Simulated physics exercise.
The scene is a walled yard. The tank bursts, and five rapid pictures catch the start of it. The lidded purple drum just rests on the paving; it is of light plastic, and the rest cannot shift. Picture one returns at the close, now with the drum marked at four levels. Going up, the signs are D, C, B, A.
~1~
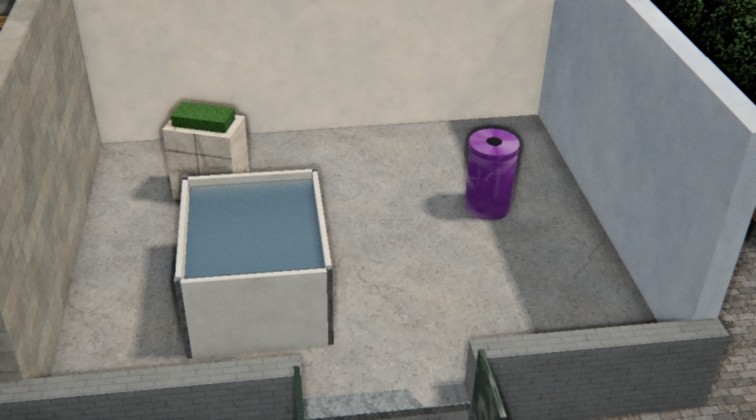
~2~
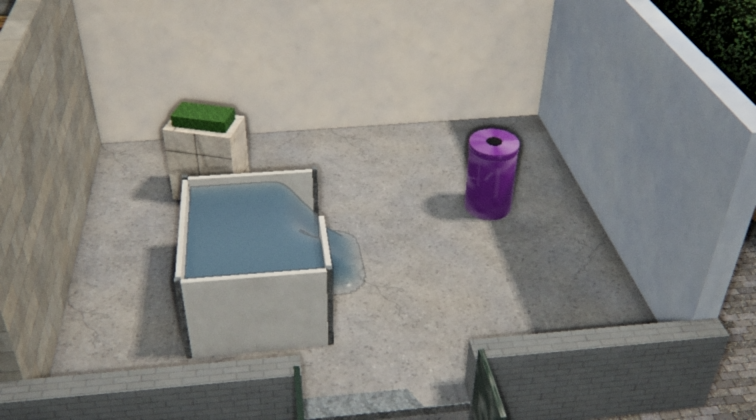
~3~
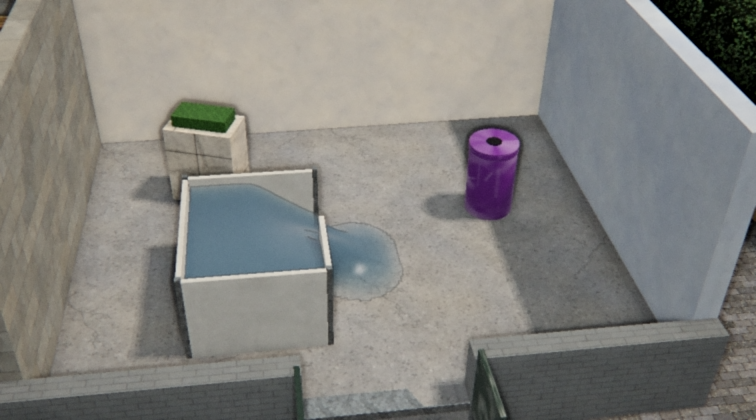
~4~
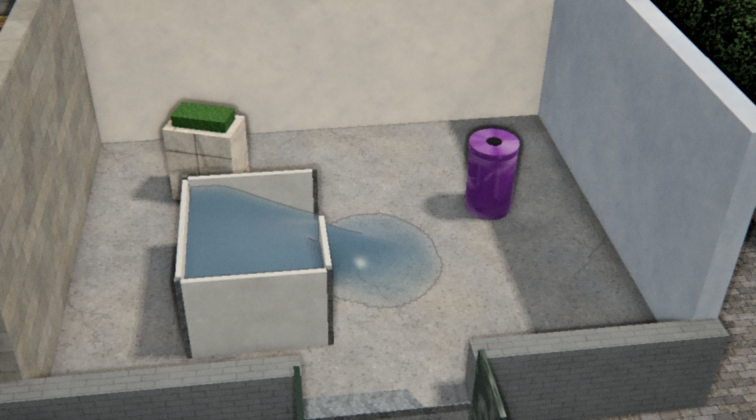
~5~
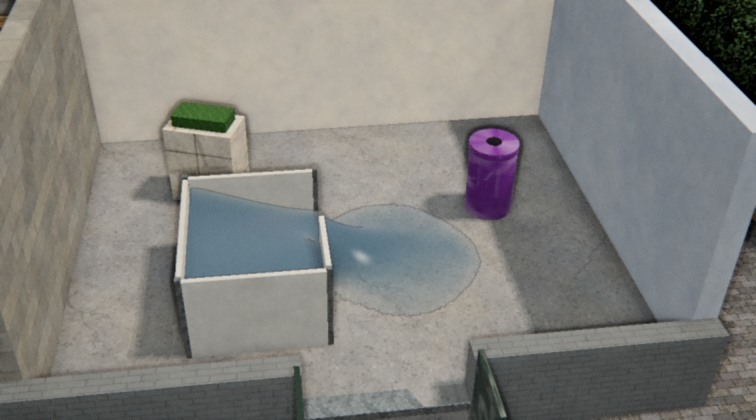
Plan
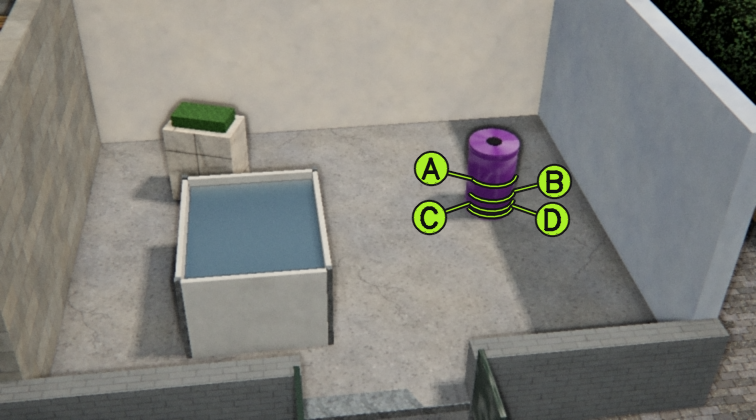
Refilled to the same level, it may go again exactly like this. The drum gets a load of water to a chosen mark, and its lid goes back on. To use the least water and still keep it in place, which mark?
I would pick mark A.
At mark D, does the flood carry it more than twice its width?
Yes.
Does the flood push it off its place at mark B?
Yes, that goes wrong.
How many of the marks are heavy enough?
One of the four.
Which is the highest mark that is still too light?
B.
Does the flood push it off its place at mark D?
Yes.
On the marked copy, A at (498, 186); B at (496, 201); C at (495, 211); D at (494, 216); from the bottom up D, C, B, A.
With A, it does not move.
With B, it is pushed about half its own width away.
With C, it is pushed about twice its own width away.
With D, it is pushed about 4 times its own width away.
